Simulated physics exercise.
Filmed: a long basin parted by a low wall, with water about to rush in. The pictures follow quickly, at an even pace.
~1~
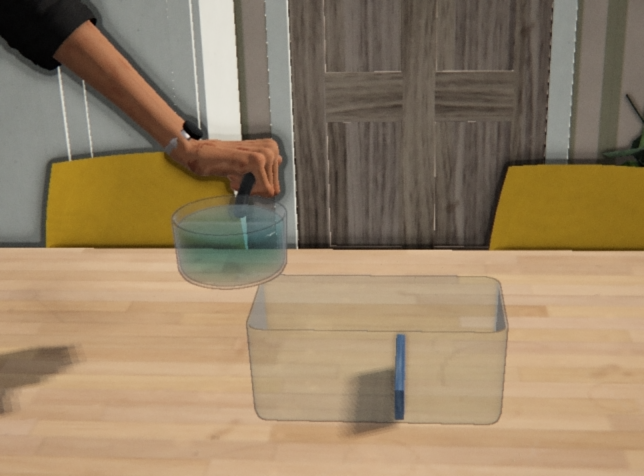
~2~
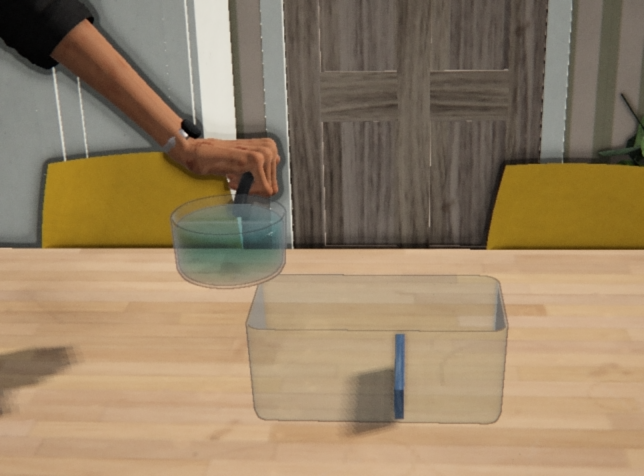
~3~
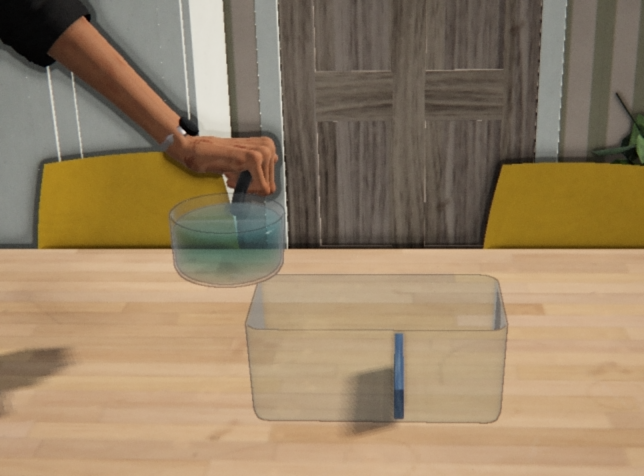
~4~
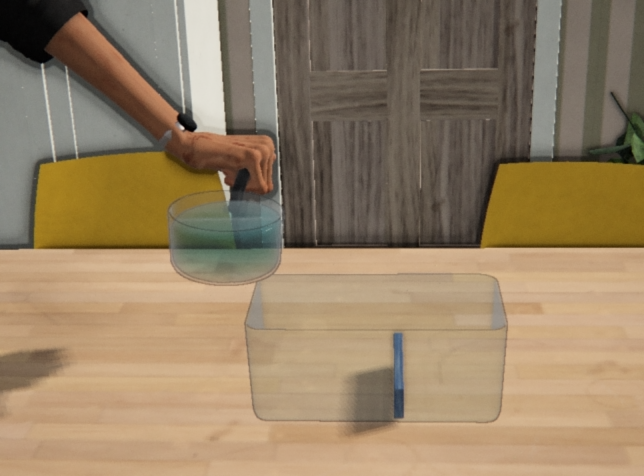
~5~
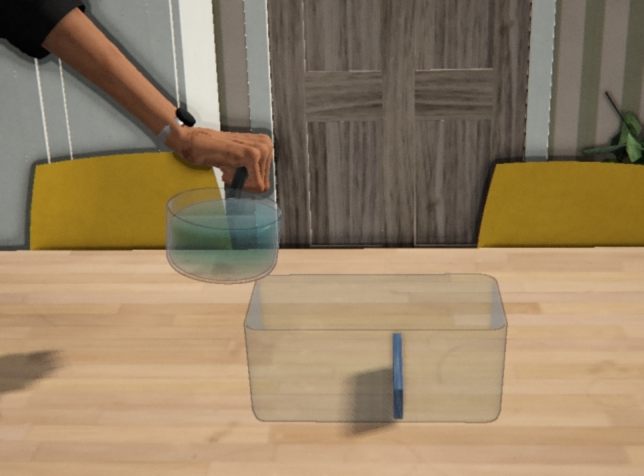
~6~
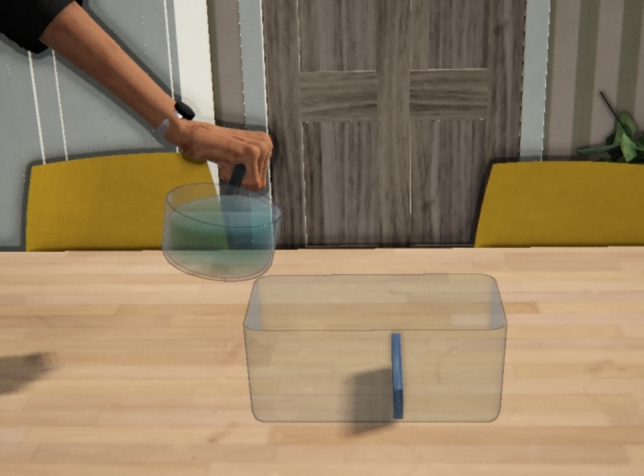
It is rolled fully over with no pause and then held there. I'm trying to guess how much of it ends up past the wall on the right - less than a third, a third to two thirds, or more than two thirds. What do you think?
The right side is left with too little to make a third.
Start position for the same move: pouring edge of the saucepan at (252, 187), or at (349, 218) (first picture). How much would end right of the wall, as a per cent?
In order, roughly 5 percent and 90 percent.
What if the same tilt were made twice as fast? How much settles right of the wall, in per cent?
Near 30 in a hundred.
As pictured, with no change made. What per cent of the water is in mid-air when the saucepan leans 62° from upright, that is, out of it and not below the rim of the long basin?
Around 30 in a hundred, more or less.
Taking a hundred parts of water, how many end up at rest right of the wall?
Share approx. 10 per cent.
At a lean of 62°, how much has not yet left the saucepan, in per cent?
I'd put it near 60 %.
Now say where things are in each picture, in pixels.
The first picture shows tilt 0°; pouring edge (286, 216); surface from (177, 221) to (284, 222); the long basin's rim runs from (255, 302) to (503, 305); the wall's top is at (400, 362).
The second picture shows tilt 0°; pouring edge (285, 216); surface from (176, 221) to (283, 221).
The third picture shows tilt 2°; pouring edge (284, 215); surface from (175, 220) to (283, 219).
The fourth picture shows tilt 4°; pouring edge (283, 215); surface from (174, 219) to (282, 217).
The fifth picture shows tilt 7°; pouring edge (282, 216); surface from (171, 216) to (280, 215).
The sixth picture shows tilt 11°; pouring edge (281, 216); surface from (169, 213) to (280, 213).
A moment on, the saucepan is tipped part way and 59 per cent is still to pour, 12 is left of the wall and 0 right of it.
Next, the saucepan is tipped on its side and 11 per cent is still to pour, 65 is left of the wall and 10 right of it.
Then the saucepan is tipped right over and 0 per cent is still to pour, 87 is left of the wall and 10 right of it.
Later the saucepan is tipped right over and 0 per cent is still to pour, 88 is left of the wall and 11 right of it.
At rest 88 per cent lies left of the wall, 11 right of it and 1 outside.
